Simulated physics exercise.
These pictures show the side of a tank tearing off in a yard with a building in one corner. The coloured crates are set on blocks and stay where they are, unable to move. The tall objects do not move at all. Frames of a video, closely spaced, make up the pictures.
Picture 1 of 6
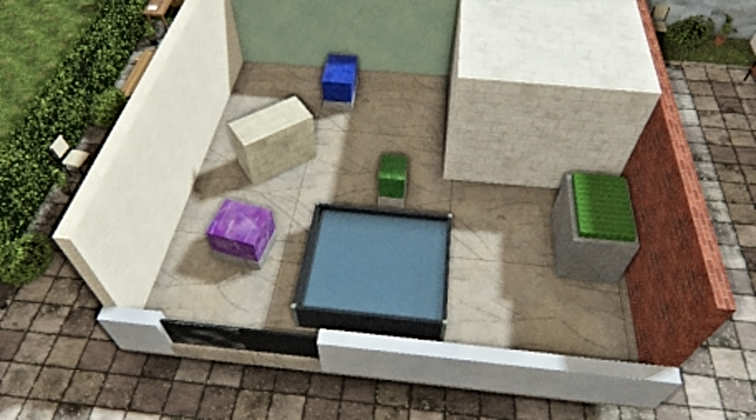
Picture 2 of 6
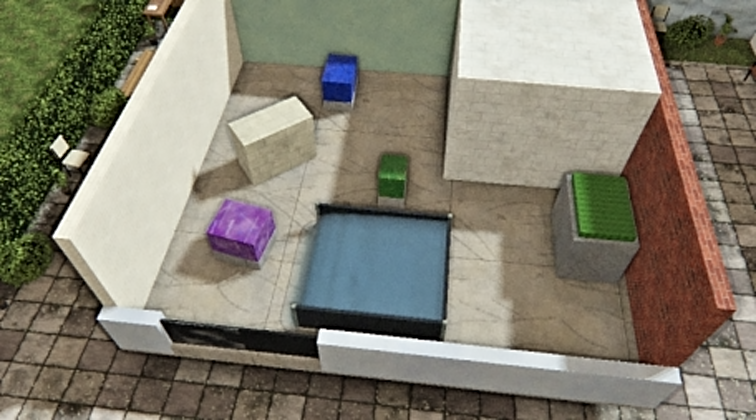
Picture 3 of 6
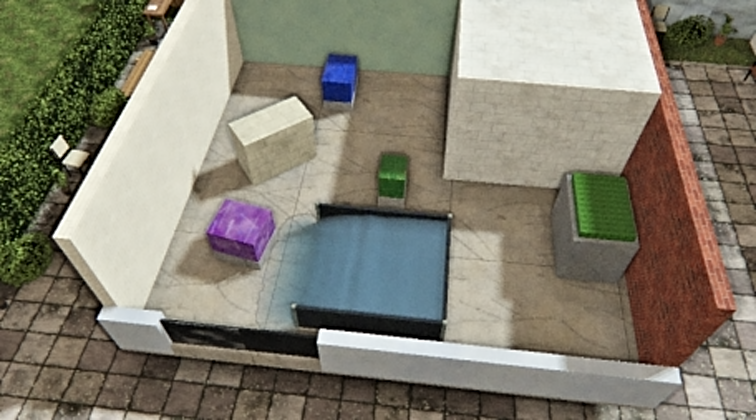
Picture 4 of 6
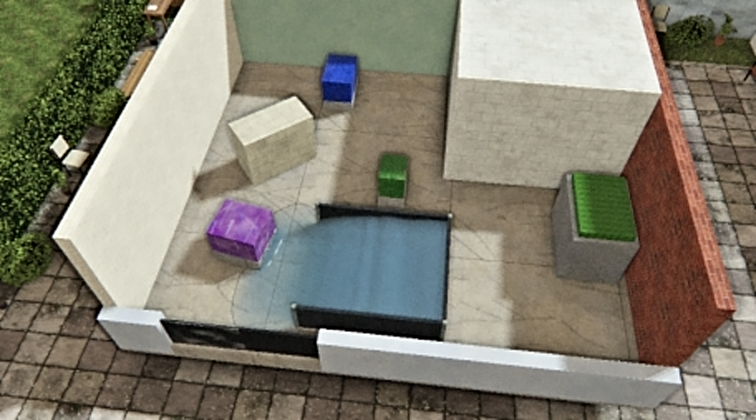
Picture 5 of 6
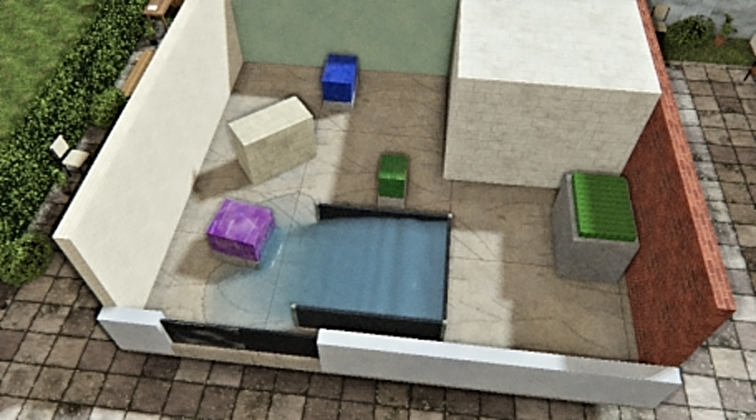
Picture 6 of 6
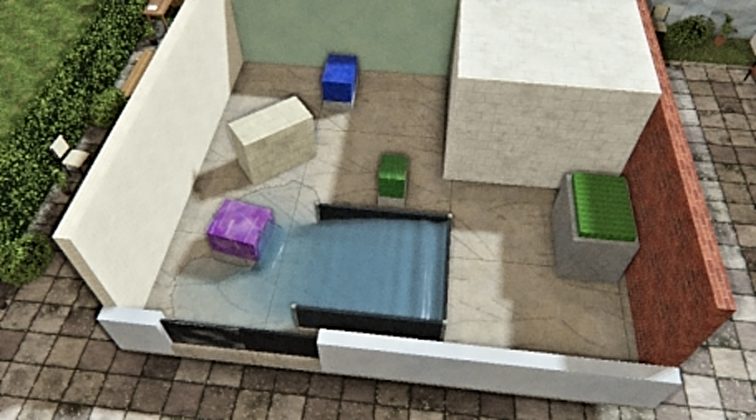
Water poured out of the open left side of a dark-framed tank in a walled yard, spread across the paving to the purple block, and then ran around its base toward the front wall.
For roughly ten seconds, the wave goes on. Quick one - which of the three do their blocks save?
Blue crate saved, green crate saved, purple crate wet.
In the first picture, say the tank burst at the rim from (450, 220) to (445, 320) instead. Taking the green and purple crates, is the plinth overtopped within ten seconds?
As I see it, the green crate is not reached, and the purple crate is not reached.
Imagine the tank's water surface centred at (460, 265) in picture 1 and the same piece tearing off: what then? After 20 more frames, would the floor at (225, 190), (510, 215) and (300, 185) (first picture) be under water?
As listed: Wet, not flooded, wet.
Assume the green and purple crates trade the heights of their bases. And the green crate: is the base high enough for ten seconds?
As for the green crate, it stays clear.
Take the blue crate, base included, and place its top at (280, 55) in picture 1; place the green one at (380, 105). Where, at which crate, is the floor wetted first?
Purple crate.
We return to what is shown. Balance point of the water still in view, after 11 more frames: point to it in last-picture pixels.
Somewhere around (287, 268) in the last view.
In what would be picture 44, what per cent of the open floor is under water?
Some 75 per cent.
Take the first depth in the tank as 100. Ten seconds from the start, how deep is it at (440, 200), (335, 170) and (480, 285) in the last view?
First 8, next 16, last 2 in a hundred.
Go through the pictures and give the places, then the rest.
The first frame shows the water tank at (376, 262) is whole and still.
In the second frame, water pours out at (310, 267) and has run to (288, 326).
In the third frame, water pours out at (310, 268) and has run to a hidden place.
In the fourth frame, water pours out at (310, 268) and has run to a hidden place.
In the fifth frame, the front is at a hidden place, out from the gap at (310, 268).
In the sixth frame, water pours out at (310, 268) and has run to (178, 295).
A moment on, water covers 20 % of the floor; the blue crate not reached, the green crate not reached, the purple crate water round its plinth.
Next, water covers 25 % of the floor; the blue crate not reached, the green crate not reached, the purple crate water round its plinth.
Then, water covers 50 % of the floor; the blue crate water round its plinth, the green crate not reached, the purple crate water round its plinth.
Later, water covers 75 % of the floor; the blue crate water round its plinth, the green crate water round its plinth, the purple crate water round its plinth.
In the end, water covers 90 % of the floor; the blue crate stayed above the water, the green crate stayed above the water, the purple crate was topped.
